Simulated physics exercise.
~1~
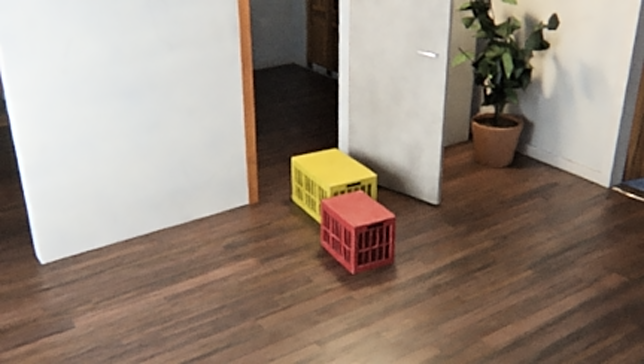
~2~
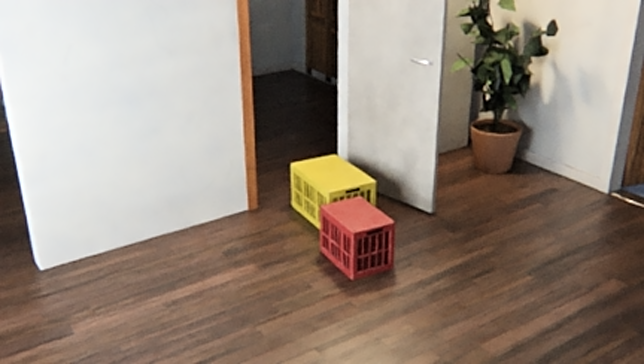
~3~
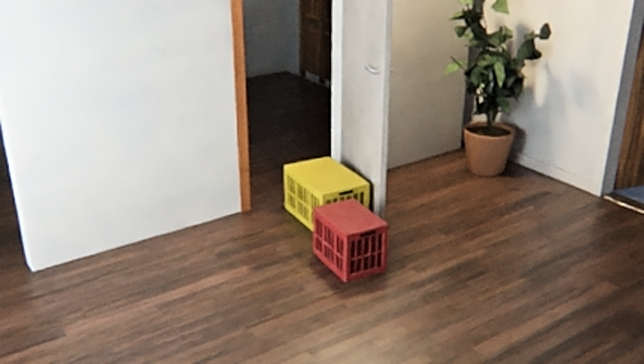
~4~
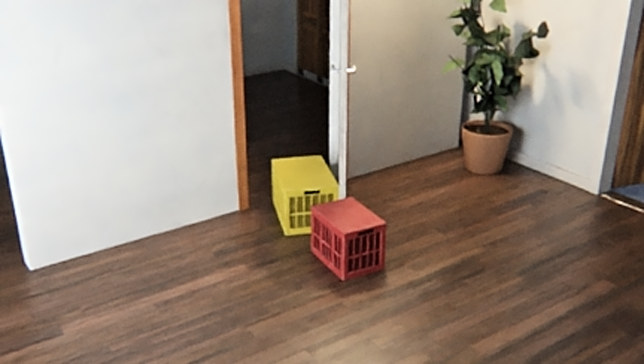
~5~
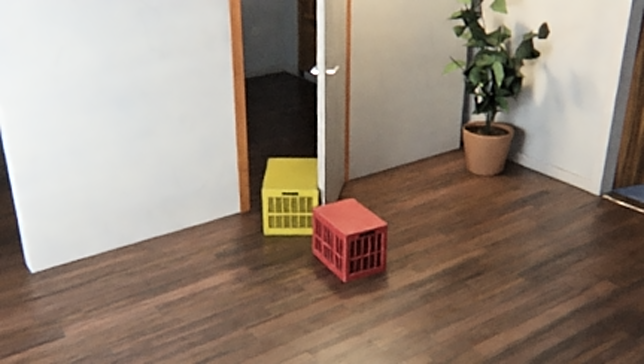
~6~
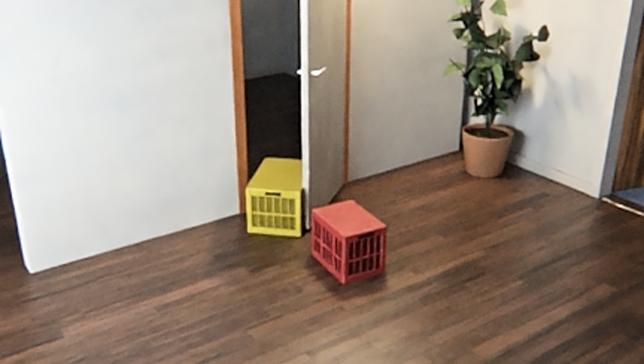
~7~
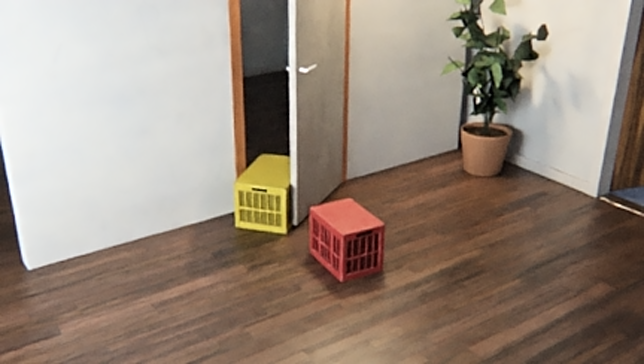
The video shows a white door swinging partway toward closed in a room with a wooden floor and a potted plant, as a yellow crate turns and shifts left alongside it. The door ends still ajar, the yellow crate in the opening and a red crate nearby, where it began.
